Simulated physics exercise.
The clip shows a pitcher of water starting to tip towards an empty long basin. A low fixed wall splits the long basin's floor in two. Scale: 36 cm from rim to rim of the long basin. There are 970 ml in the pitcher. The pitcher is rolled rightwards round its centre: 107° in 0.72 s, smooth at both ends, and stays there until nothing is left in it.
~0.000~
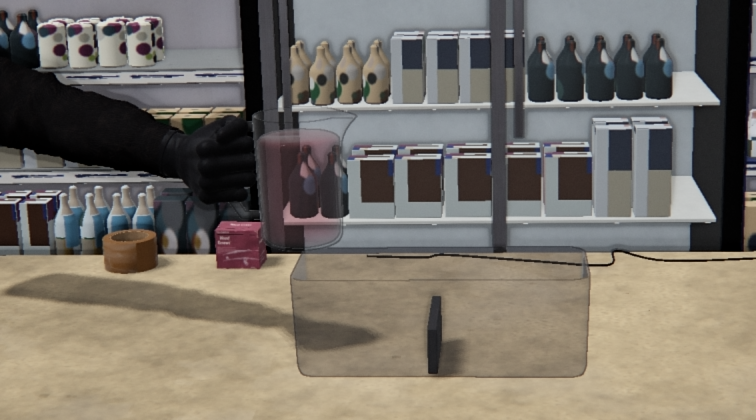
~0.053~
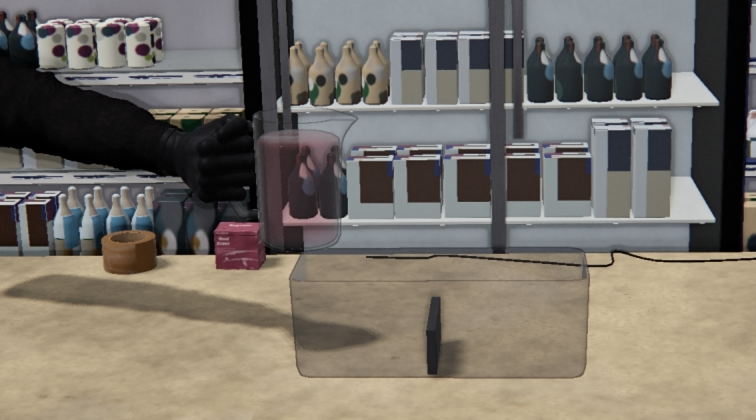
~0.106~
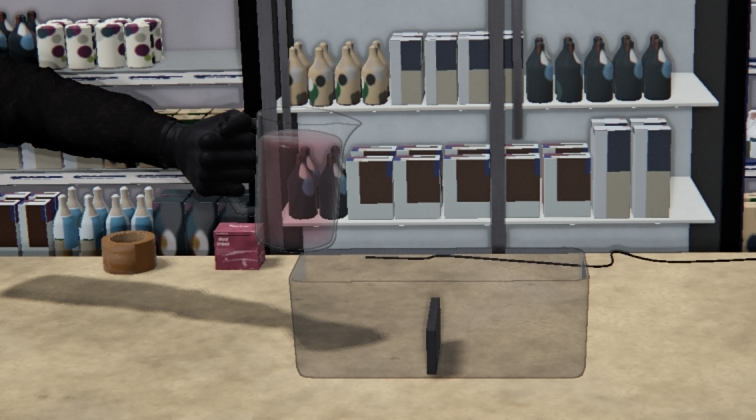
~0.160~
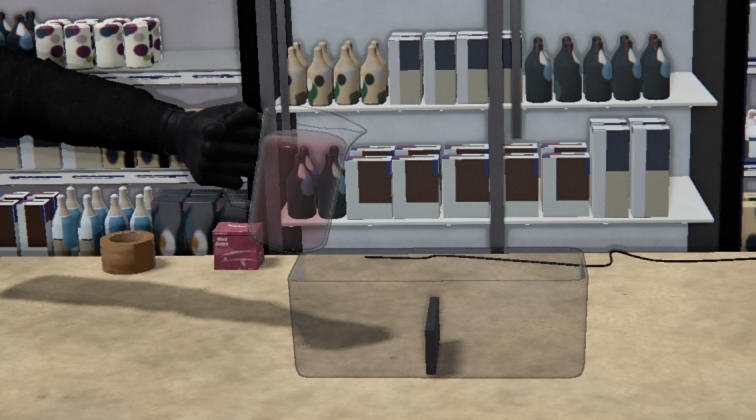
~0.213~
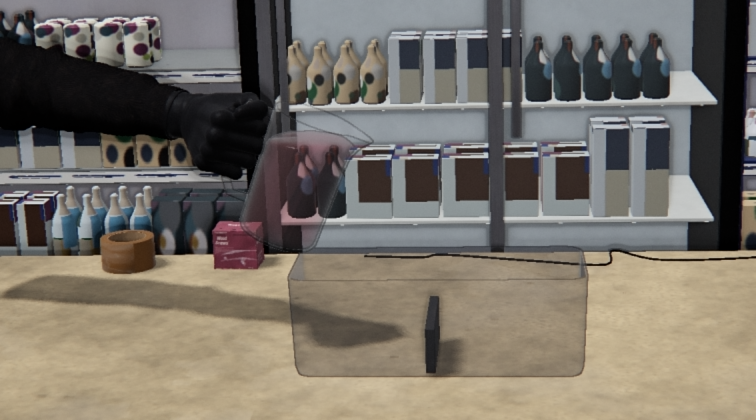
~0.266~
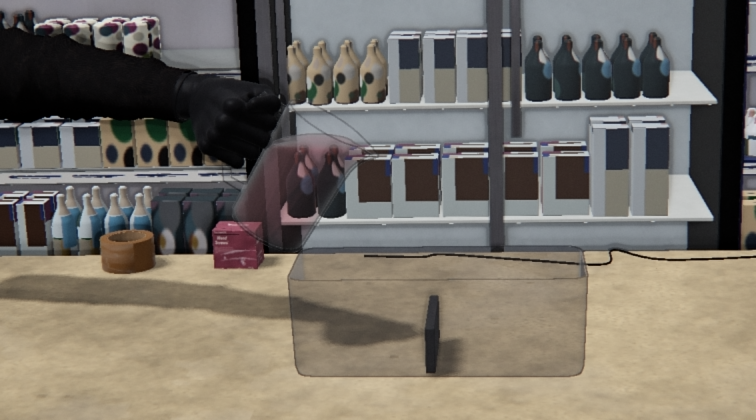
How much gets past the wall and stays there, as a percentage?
Roughly 15 per cent is past the wall.
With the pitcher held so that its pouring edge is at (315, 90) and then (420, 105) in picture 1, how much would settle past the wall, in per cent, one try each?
In turn about 5 and 95 per cent.
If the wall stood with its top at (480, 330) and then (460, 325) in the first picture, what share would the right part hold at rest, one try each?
In turn about 15 and 10 per cent.
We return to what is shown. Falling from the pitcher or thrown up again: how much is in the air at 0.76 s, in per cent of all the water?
Near 10 in a hundred.
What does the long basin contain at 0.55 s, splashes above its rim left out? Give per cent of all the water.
About 16 per cent.
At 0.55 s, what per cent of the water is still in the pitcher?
Some 70 per cent.
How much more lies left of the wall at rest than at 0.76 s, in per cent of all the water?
Near 26 in a hundred.
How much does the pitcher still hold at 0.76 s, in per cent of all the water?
Some 24 per cent.
By 0.55 s the tilt is 93° and 70 per cent is still to pour, 8 is left of the wall and 7 right of it.
By 0.76 s the tilt is 107° and 24 per cent is still to pour, 53 is left of the wall and 12 right of it.
By 0.98 s the tilt is 107° and 4 per cent is still to pour, 74 is left of the wall and 14 right of it.
By 1.22 s the tilt is 107° and 0 per cent is still to pour, 80 is left of the wall and 15 right of it.
At rest 80 per cent lies left of the wall, 15 right of it and 5 outside.
